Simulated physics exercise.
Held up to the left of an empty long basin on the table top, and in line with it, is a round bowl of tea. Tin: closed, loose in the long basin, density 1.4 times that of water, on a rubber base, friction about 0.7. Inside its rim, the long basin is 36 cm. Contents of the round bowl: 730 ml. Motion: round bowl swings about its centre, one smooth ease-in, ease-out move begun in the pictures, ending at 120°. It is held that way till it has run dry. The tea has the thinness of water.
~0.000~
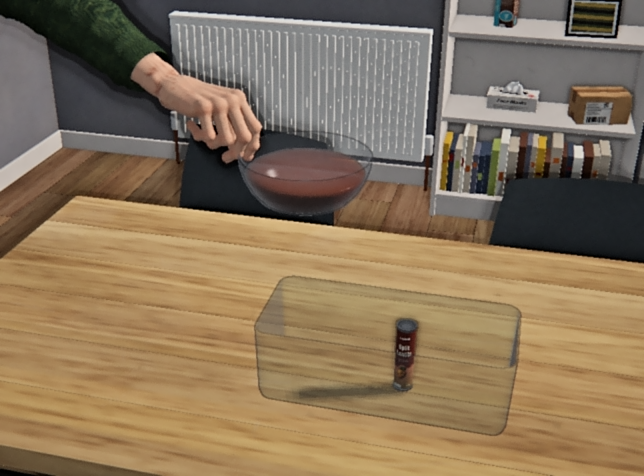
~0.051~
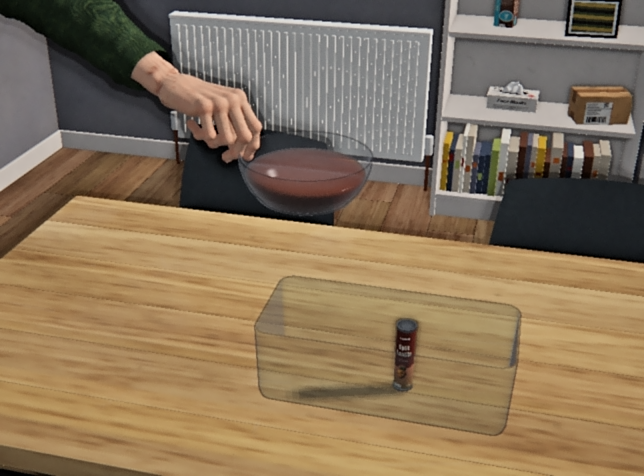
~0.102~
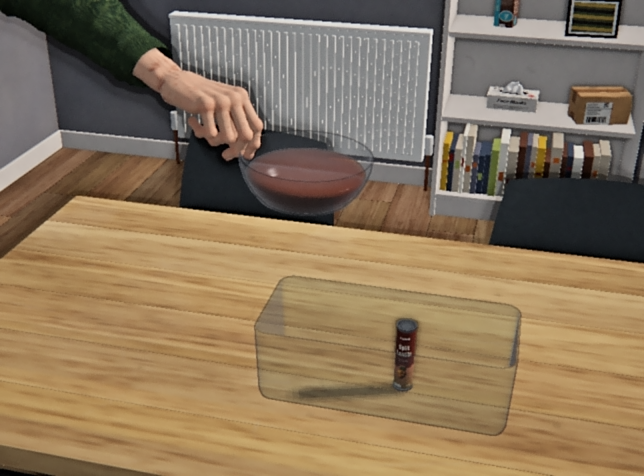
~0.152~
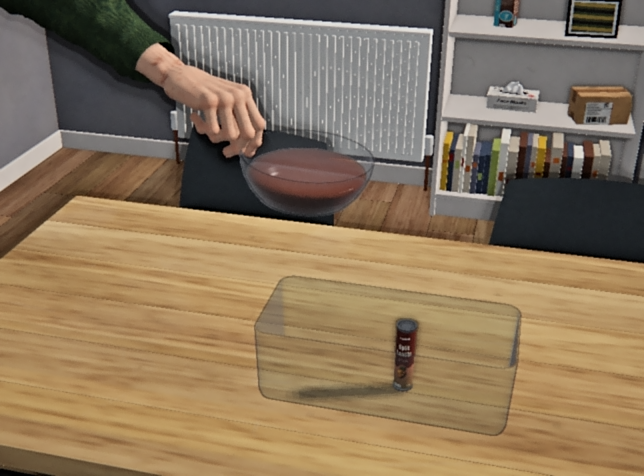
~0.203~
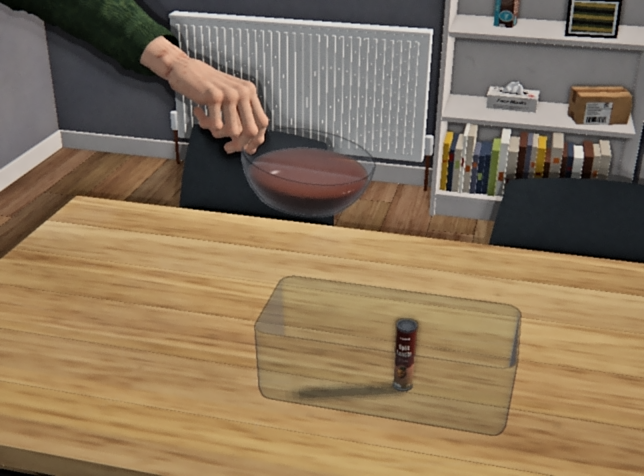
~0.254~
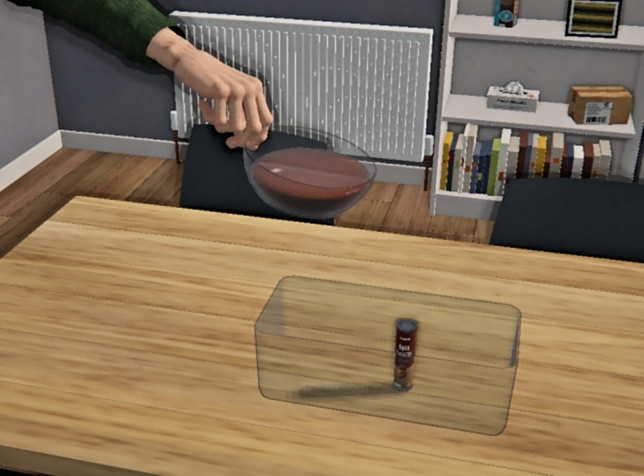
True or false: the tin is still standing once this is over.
True.
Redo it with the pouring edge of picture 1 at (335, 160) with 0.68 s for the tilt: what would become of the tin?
Then the tin comes down.
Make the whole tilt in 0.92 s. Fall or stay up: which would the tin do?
In that case the tin stays vertical.
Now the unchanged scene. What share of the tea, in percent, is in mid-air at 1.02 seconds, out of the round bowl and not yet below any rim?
Around 4 per cent of the liquid is in flight.
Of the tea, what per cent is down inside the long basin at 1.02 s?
About 96 %.
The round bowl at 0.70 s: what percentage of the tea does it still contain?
Close to 32 in a hundred.
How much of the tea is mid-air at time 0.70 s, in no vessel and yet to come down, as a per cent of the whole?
Close to 48 per cent, I'd say.
After 0.70 s the tilt is 72° and 32 per cent is still to pour; the tin stands where it began.
After 1.02 s the tilt is 112° and 0 per cent is still to pour; the tin stands where it began.
After 1.36 s the tilt is 120° and 0 per cent is still to pour; the tin stands where it began.
After 1.73 s the tilt is 120° and 0 per cent is still to pour; the tin stands where it began.
In the end the tin stands where it began.
